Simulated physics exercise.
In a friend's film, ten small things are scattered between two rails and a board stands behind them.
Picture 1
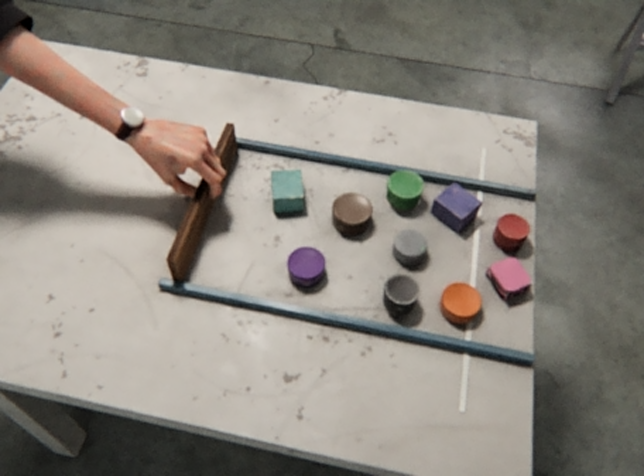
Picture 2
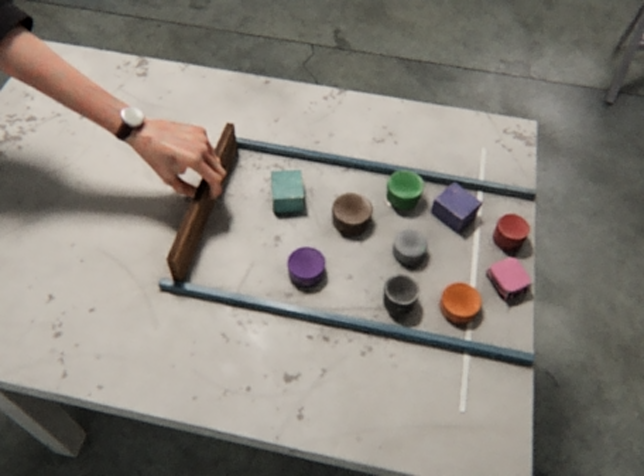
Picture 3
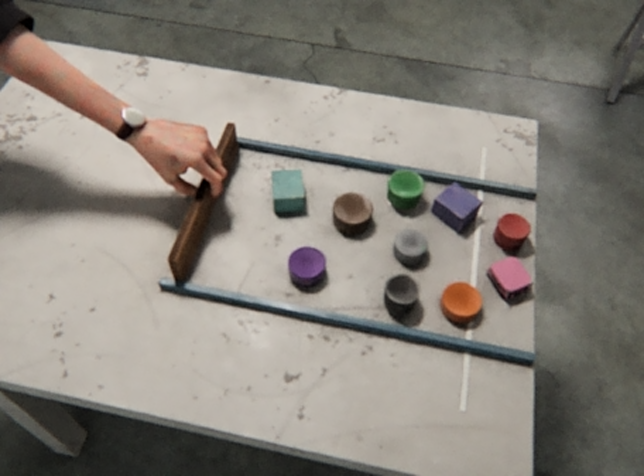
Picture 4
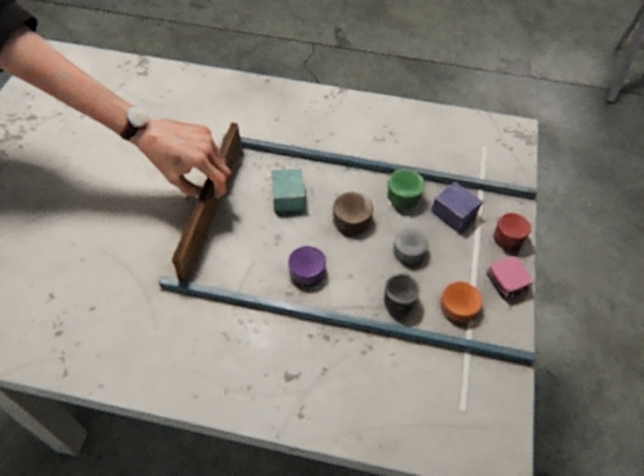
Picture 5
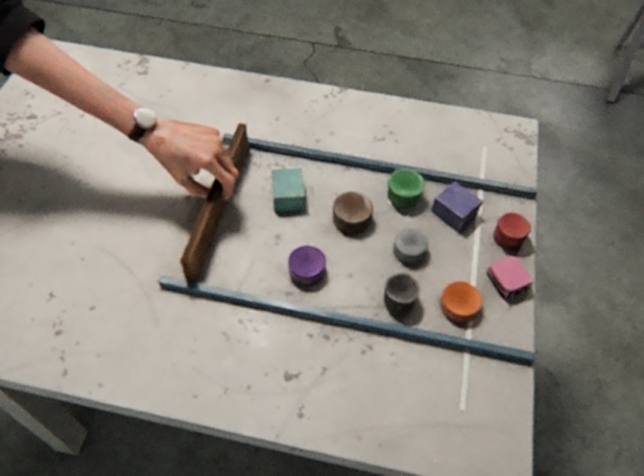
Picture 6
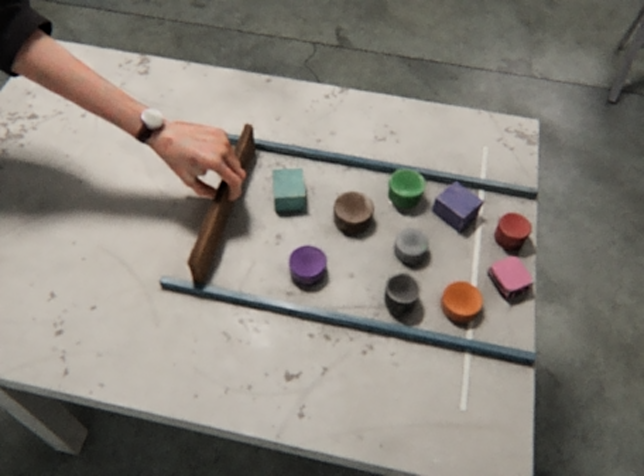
A hand slides a dark wooden board slightly right between two blue rails, while ten small coloured blocks and tubs stay still.
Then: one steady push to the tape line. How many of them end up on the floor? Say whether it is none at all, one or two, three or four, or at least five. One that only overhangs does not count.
All but one or two remain.
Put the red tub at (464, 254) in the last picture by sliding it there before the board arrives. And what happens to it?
From that start, the object then is safe.
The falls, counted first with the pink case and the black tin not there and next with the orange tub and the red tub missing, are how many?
Result: 1 in the first case, with 0 in the second.
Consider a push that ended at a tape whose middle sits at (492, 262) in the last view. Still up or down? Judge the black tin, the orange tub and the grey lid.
In short: Black tin safe, orange tub gone, grey lid safe.
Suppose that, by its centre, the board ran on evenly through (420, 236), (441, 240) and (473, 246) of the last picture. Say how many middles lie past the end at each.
Counts: 0, 0, 1.
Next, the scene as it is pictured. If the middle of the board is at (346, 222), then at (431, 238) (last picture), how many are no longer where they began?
So far 4, and 9 at the second.
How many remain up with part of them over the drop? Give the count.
Answer: 4.
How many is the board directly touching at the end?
I count 5 of them.
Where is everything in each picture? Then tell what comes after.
In the first picture, pink case (509, 279); red tub (511, 233); orange tub (460, 303); board (205, 198); tape (475, 260).
In the second picture, red tub (511, 233); black tin (400, 295).
In the third picture, orange tub (460, 303); brown tub (352, 213).
In the fourth picture, pink case (509, 278); blue block (457, 206).
In the fifth picture, red tub (511, 231); grey lid (411, 246).
In the sixth picture, pink case (510, 278); red tub (512, 232); orange tub (461, 302); board (225, 199); tape (476, 259).
Early on, none off yet; pink case at rest near (510, 278); red tub at rest near (512, 232); orange tub at rest near (461, 302).
A while later, none off yet; pink case at rest near (510, 278); red tub travelled a little near (523, 232); orange tub travelled a little near (484, 305).
Finally, the number that fall off is one or two; lost, red tub.
